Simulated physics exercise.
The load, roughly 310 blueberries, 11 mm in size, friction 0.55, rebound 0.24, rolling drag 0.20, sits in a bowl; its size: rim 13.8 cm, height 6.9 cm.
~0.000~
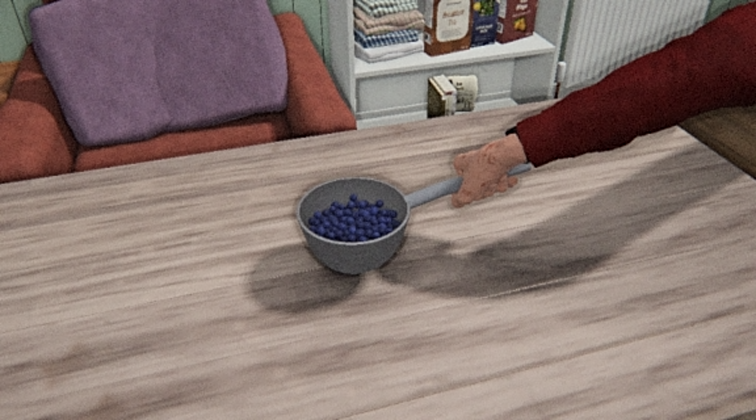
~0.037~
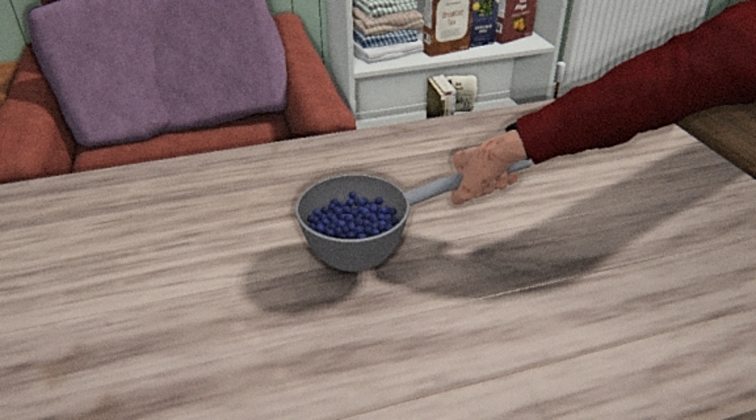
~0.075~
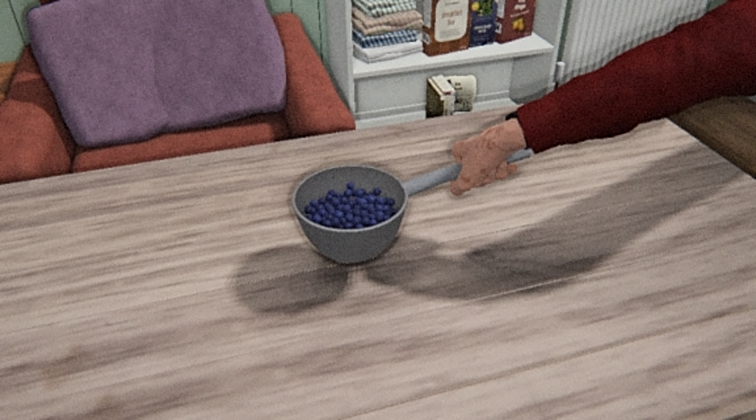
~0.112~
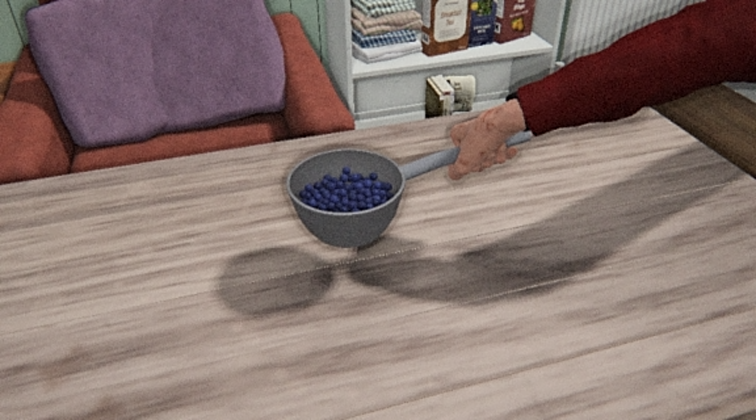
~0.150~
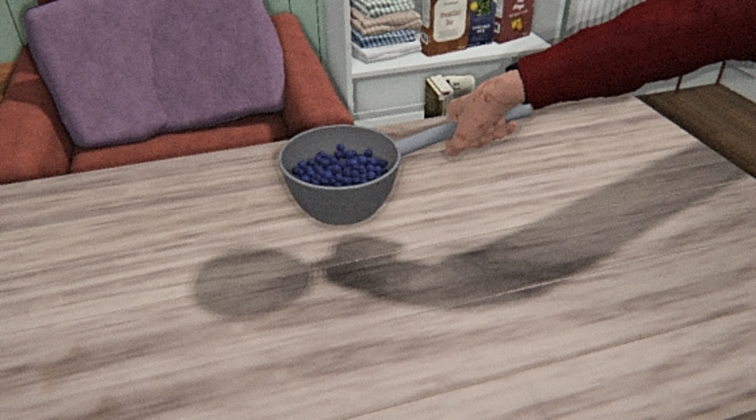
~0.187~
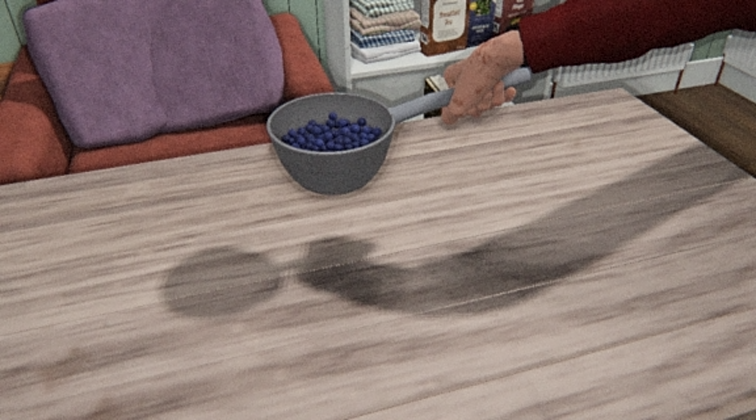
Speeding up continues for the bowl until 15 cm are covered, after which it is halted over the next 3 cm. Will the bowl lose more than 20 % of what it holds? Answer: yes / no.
Answer: Yes.
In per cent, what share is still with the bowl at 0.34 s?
About 90 per cent.
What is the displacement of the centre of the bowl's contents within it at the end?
Net shift: Near 1.0 cm.
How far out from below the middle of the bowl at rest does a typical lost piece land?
It comes to close to 14 centimetres.
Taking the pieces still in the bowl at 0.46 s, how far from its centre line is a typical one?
Pretty close to 4.0 cm, I think.
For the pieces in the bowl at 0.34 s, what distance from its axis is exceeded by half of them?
Roughly 4.0 centimetres, give or take.
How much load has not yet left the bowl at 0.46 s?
I'd put it at some 70 per cent of the load.
Then, at 0.34 s, bowl 90 %, in the air 10 %; middle of the pieces not yet landed near (294, 54).
Then, at 0.46 s, bowl 70 %, in the air 30 %; middle of the pieces not yet landed near (279, 102).
Then, at 0.58 s, bowl 70 %, in the air 30 %; middle of the pieces not yet landed near (288, 155).
After 0.69 s, bowl 70 %, fallen left of where it stops 30 %; middle of the pieces not yet landed near (312, 126).
By 1.1 s all is still; bowl 70 %, fallen left of where it stops 30 %.
